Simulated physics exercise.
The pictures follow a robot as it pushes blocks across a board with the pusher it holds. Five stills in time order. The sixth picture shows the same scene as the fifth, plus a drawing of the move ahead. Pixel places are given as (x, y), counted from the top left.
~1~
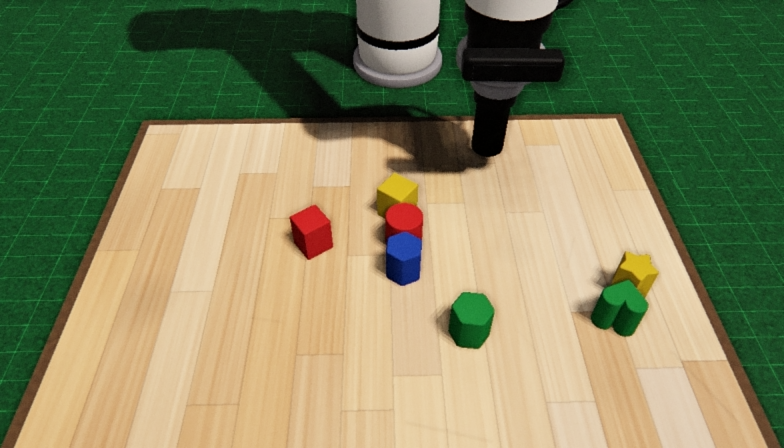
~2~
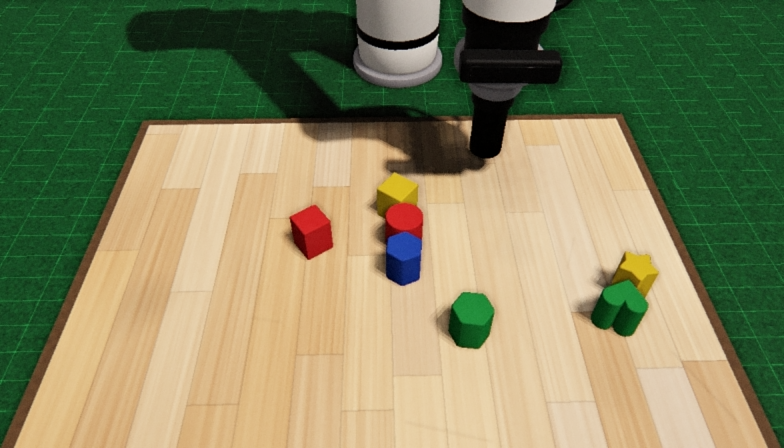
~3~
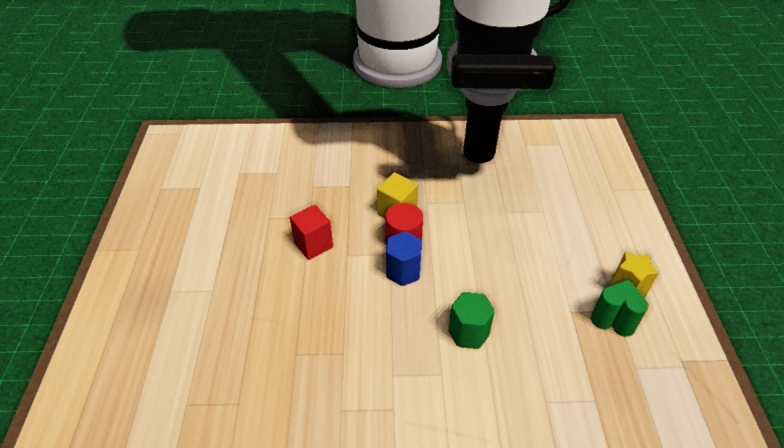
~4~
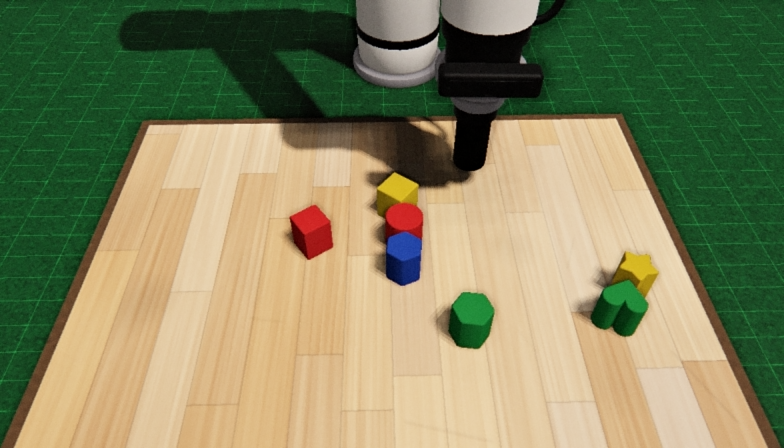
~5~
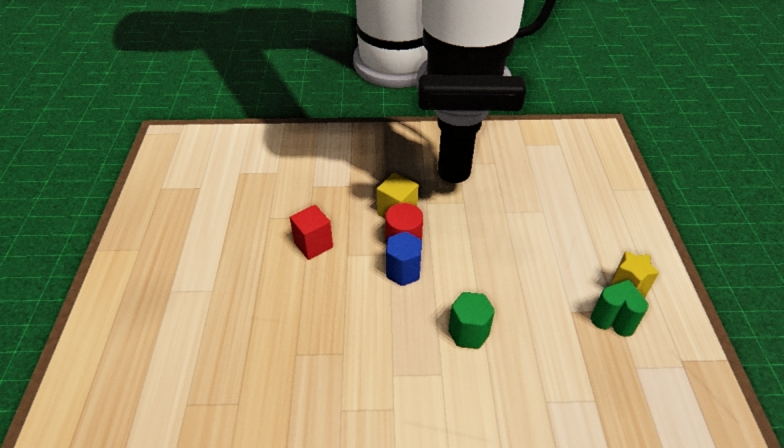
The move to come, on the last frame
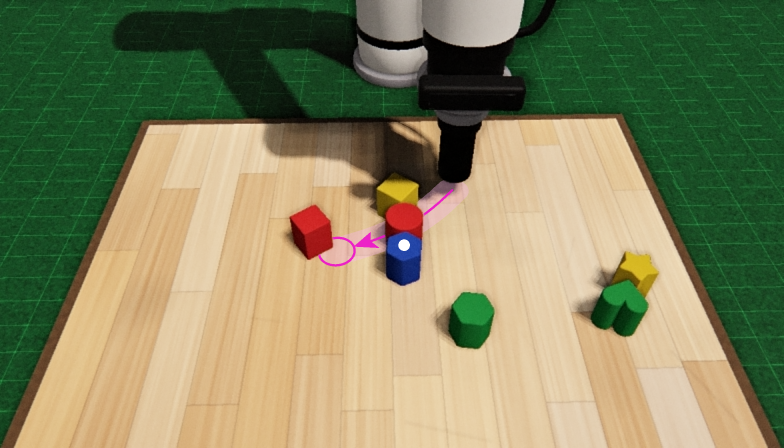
A robotic arm with a black, rod-like tip stands at the far edge of a pale wooden board on a green, grid-lined floor, seen from a fixed raised view. A red cube sits left of a yellow block, red cylinder and blue block, with a green block nearer and a yellow star and green heart-shaped block right. The tip moves slowly left and nearer, while the blocks stay still.
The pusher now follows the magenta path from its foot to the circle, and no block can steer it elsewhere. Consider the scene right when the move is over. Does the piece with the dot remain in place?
No, I don't think so.
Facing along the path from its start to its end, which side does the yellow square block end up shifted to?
The shift goes right.
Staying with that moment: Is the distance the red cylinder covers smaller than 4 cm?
No.
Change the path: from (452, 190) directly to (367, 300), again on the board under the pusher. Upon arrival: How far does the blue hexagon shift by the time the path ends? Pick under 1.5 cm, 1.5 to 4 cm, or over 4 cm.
Band: Over 4 cm.
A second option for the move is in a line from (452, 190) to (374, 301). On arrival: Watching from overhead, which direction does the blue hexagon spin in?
Verdict: Counterclockwise.
The drawn path runs from (452, 190) by way of (405, 227) to (337, 251); the dot is on the blue hexagon.
On the path given first. One third of the way, pusher (423, 200); yellow square block (385, 189), turned 20° clockwise.
Two thirds of the way, pusher (382, 220); yellow square block (359, 193), turned 105° clockwise; blue hexagon (402, 263), turned 30° anticlockwise; red cylinder (378, 239).
At the end, pusher (335, 235); red square block (297, 218), turned 15° clockwise; yellow square block (355, 193), turned 120° clockwise; blue hexagon (402, 263), turned 35° anticlockwise; red cylinder (368, 246).
